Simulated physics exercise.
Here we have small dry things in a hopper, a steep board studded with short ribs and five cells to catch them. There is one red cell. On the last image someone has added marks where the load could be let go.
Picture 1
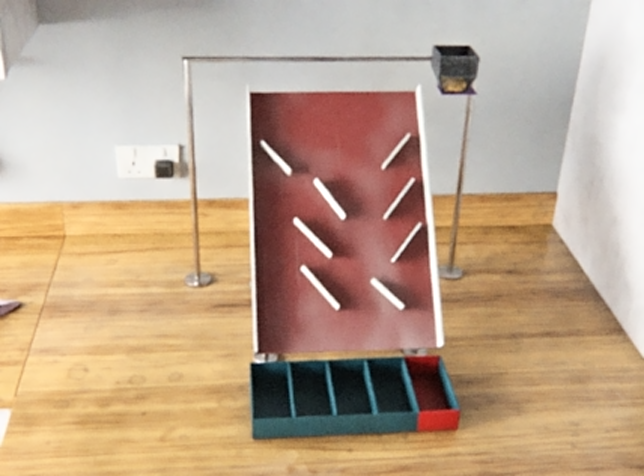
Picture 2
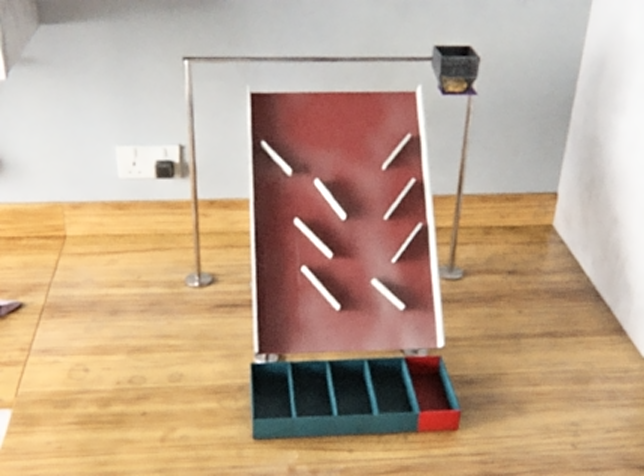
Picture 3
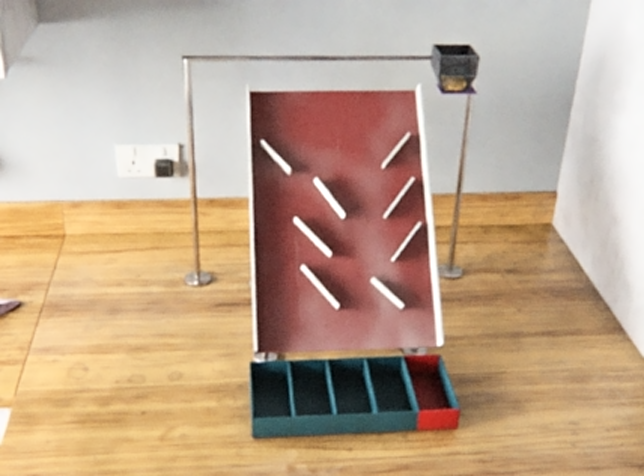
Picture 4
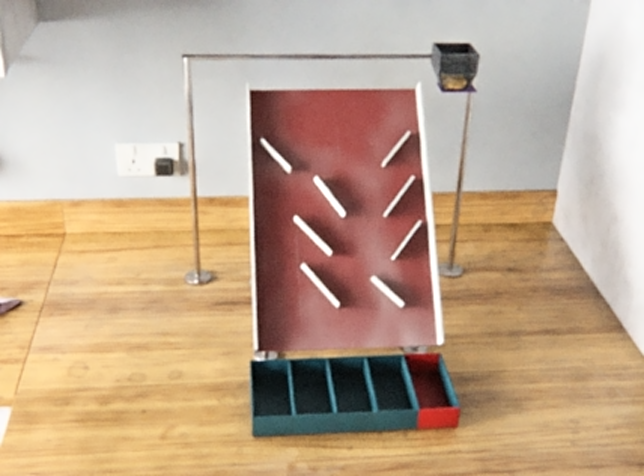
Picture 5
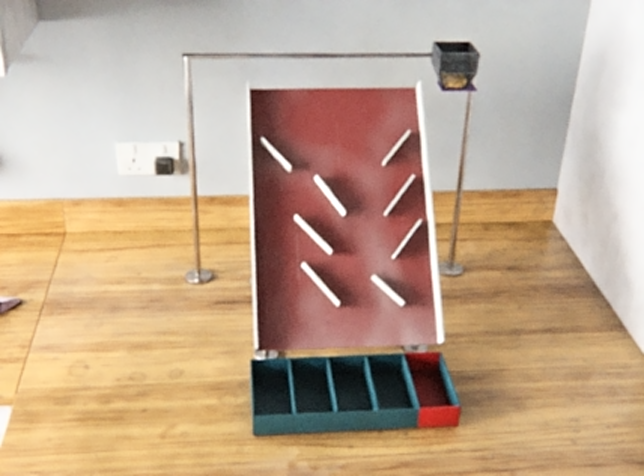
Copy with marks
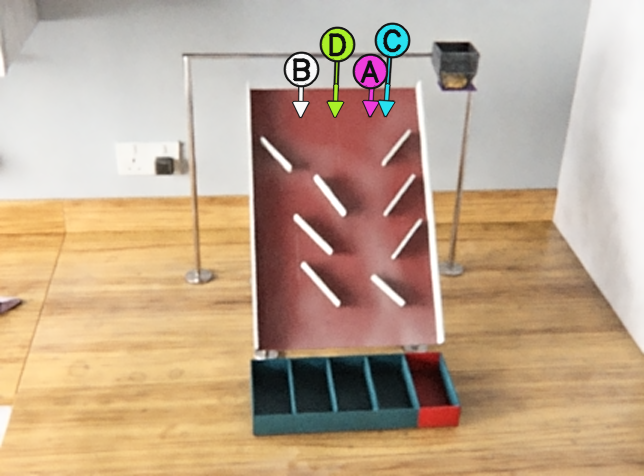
On a wooden surface, a ribbed red board stands motionless behind a five-cell tray.
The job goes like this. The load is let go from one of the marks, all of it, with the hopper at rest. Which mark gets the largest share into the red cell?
Go for D.
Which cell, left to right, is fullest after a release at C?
It is the third one.
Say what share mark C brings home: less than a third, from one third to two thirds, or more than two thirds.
Less than a third.
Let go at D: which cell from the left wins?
The fifth.
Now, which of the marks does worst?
It is C.
On the marked copy, mark A meets the board at (370, 110); mark B meets the board at (300, 111); mark C meets the board at (385, 110); mark D meets the board at (335, 111).
With A, roughly a quarter in the red cell, roughly half in other cells, roughly a quarter outside the box.
With B, roughly a quarter in the red cell, roughly two thirds in other cells, about a tenth outside the box.
With C, about a tenth in the red cell, the larger part in other cells, about a tenth outside the box.
With D, roughly two thirds in the red cell, roughly a quarter in other cells, about a tenth outside the box.
